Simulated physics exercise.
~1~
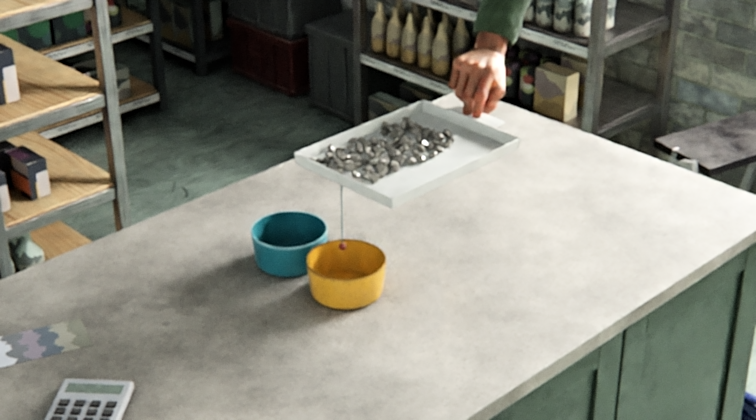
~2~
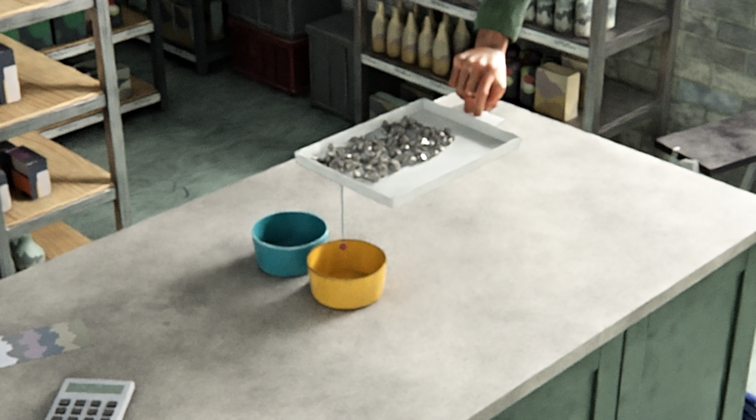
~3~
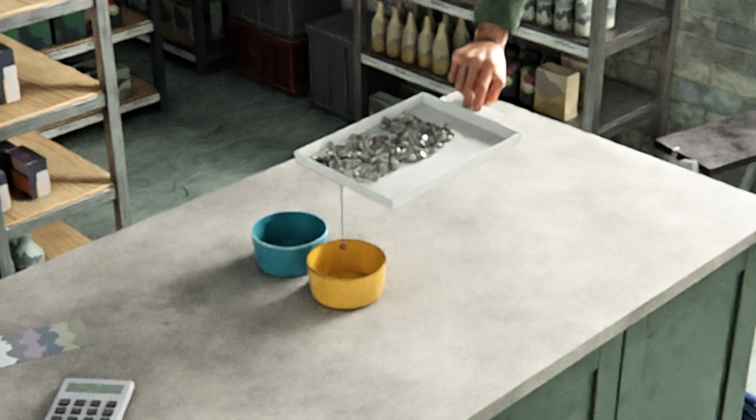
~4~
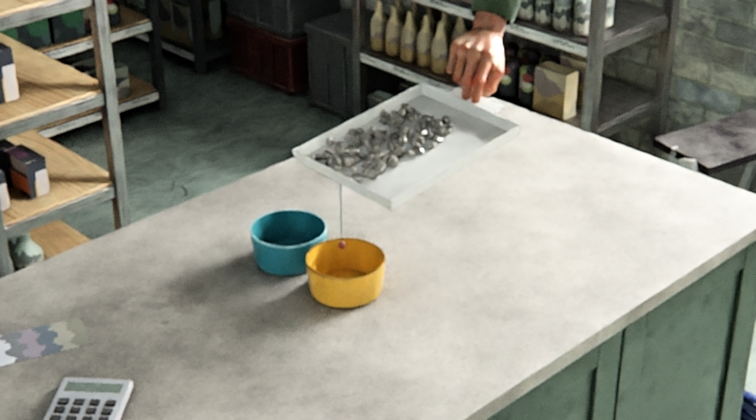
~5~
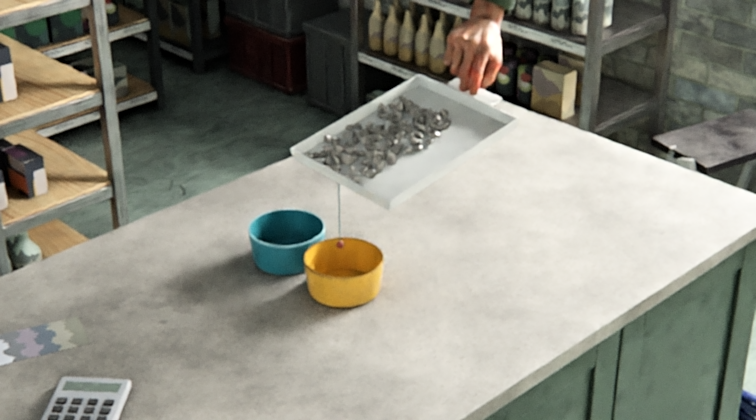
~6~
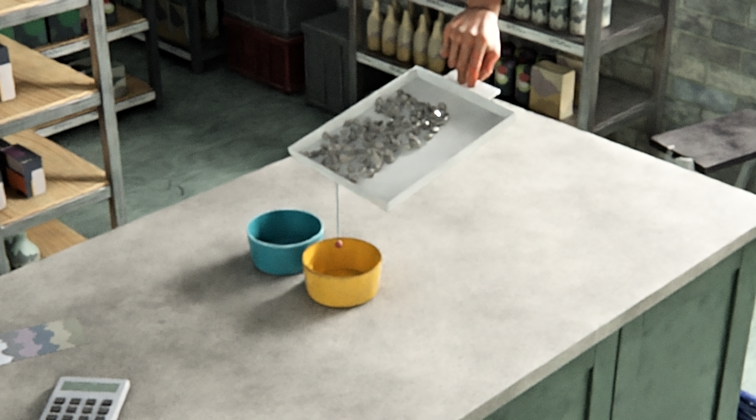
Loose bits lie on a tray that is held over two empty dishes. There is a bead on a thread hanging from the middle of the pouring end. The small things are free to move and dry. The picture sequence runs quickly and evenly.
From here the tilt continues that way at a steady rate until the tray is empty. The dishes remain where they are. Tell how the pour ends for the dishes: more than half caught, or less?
Well, most of the load misses the dishes, as it turns out.
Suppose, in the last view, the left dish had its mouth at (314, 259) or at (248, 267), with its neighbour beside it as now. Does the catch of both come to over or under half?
Result, first setup: The bulk; second setup: The minor share.
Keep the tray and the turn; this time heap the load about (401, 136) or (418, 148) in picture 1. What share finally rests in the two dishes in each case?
Estimate: 30 % first, 20 % second.
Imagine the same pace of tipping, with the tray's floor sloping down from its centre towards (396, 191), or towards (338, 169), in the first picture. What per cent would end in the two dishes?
I'd put it at some 10 % and then some 80 %.
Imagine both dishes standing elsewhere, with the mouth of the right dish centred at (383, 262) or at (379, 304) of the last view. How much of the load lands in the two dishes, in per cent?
Respectively 30 percent and 60 percent.
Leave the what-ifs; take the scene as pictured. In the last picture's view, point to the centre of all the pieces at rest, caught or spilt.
Around (360, 317).
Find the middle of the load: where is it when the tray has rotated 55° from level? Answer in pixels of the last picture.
The load is centred around (363, 163).
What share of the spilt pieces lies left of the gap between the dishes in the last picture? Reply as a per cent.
Around 20 per cent, give or take.
Shortly afterwards, tray tipped steeply; the whole lot on the tray.
Next, tray tipped right over; near a third on the tray; a little in the right dish; near a third outside both; a little in the air.
Some moments later, tray tipped past a quarter turn; near a quarter in the right dish; the bulk outside both.
In the end, tray tipped past a quarter turn; near a quarter in the right dish; none at all in the left dish; the bulk outside both.
